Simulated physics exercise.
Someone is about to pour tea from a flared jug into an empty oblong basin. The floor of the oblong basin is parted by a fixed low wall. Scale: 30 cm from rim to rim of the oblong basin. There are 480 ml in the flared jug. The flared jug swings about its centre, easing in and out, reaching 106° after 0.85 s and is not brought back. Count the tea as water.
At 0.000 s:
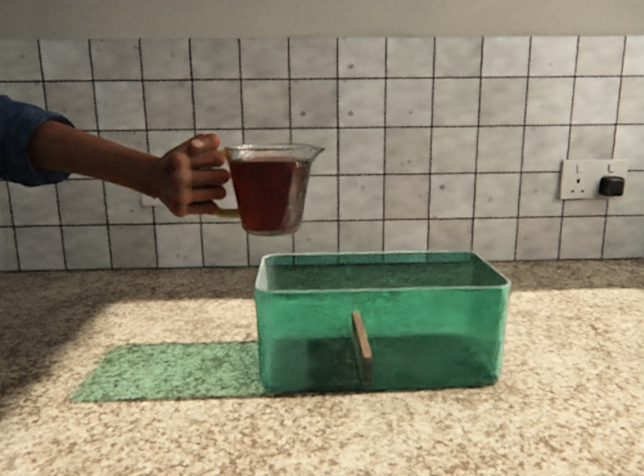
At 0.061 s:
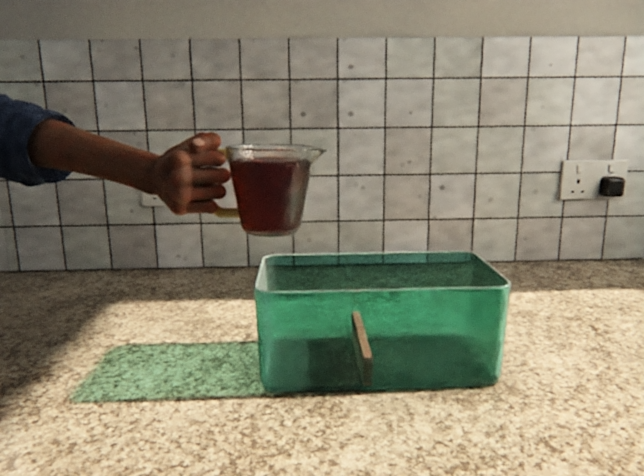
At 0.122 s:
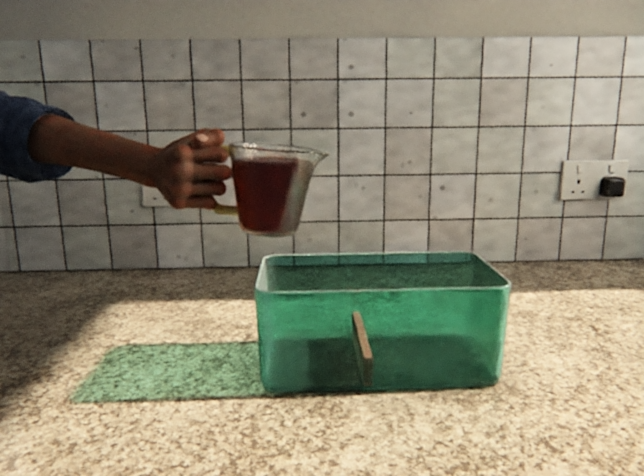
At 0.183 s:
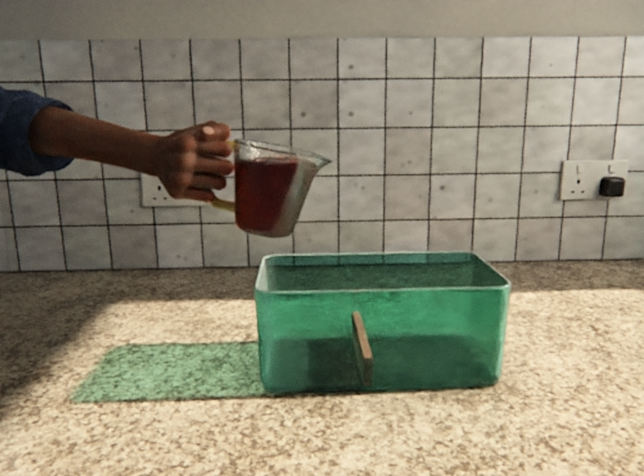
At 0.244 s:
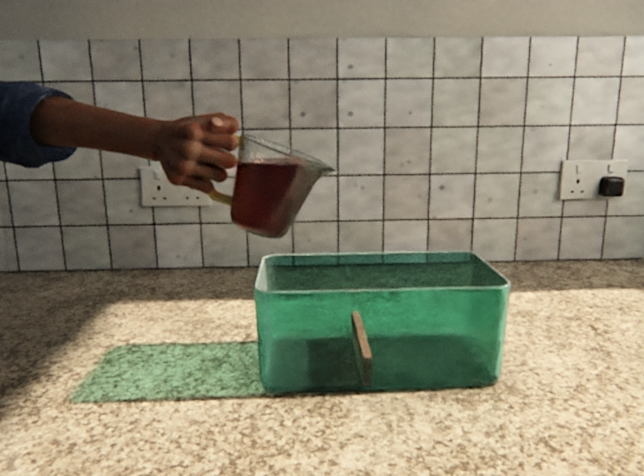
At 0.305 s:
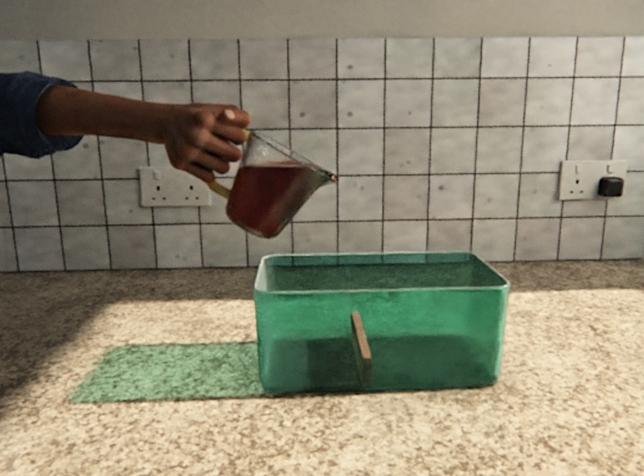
On a speckled kitchen countertop before a white tiled wall, a hand at the left holds a clear flared jug of reddish-brown tea above a green see-through oblong basin. The hand starts tilting the jug slowly to the right, then leans it further, the tea shifting towards the lowered spout.
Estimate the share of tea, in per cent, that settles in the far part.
The far part has some 62 per cent.
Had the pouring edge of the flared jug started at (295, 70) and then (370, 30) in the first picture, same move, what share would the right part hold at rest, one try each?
First 35, then 80 per cent.
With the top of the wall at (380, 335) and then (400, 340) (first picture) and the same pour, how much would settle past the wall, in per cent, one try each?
First 25, then 10 per cent.
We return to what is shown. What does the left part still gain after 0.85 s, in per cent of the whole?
About 9 per cent.
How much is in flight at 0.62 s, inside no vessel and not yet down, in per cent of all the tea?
About 22 per cent.
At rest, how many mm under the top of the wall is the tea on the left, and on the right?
Some 30 mm on the left and 26 mm on the right.
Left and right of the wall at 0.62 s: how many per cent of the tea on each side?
Left about 4, right about 28.
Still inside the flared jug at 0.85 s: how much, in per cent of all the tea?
About 6 per cent.
After 0.62 s the tilt is 88° and 48 per cent is still to pour, 4 is left of the wall and 27 right of it.
After 0.85 s the tilt is 106° and 6 per cent is still to pour, 29 is left of the wall and 60 right of it.
After 1.09 s the tilt is 106° and 0 per cent is still to pour, 38 is left of the wall and 61 right of it.
After 1.35 s the tilt is 106° and 0 per cent is still to pour, 38 is left of the wall and 62 right of it.
In the end 38 per cent lies left of the wall, 62 right of it and 1 outside.
